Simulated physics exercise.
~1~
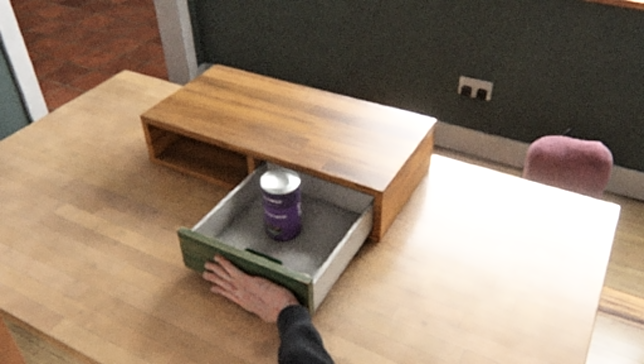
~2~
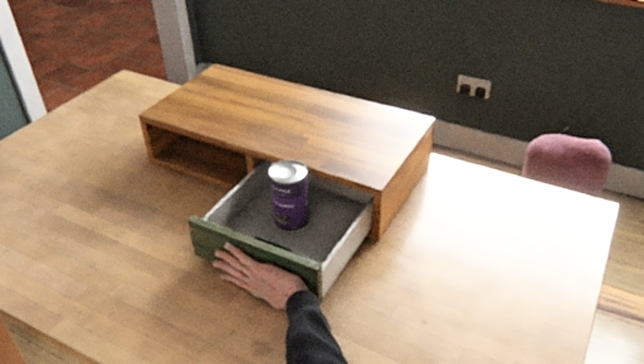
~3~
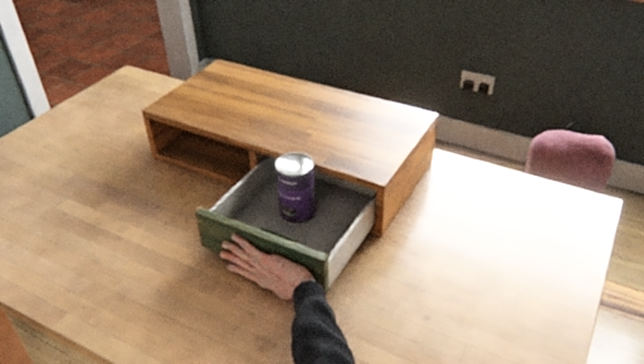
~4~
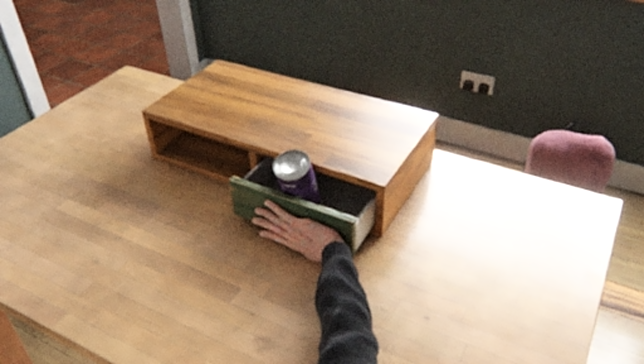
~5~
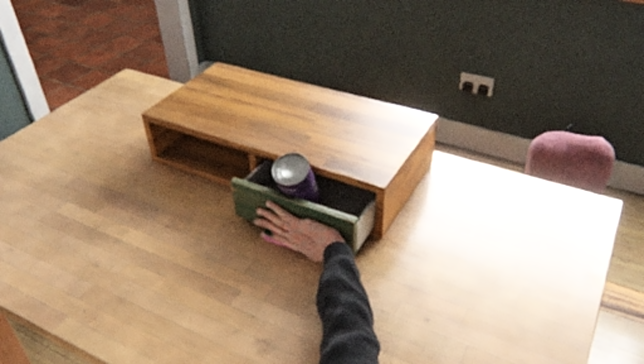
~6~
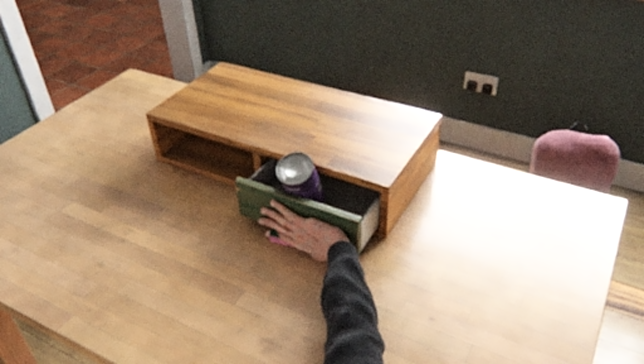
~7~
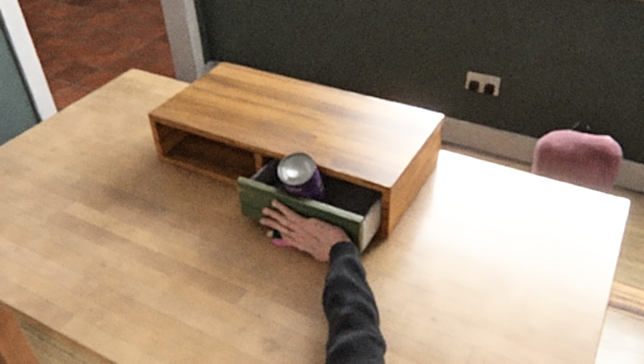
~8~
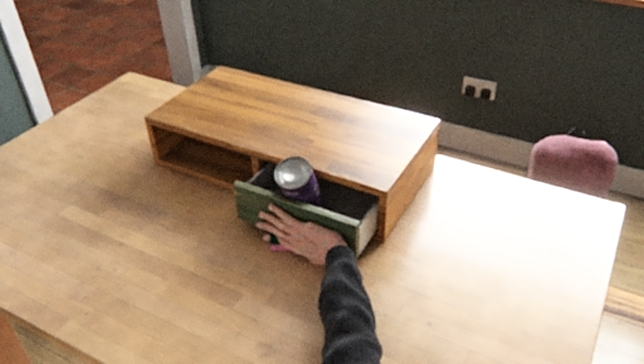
On a wooden table, a hand pushes a drawer inward until its purple tin tilts and it jams ajar.
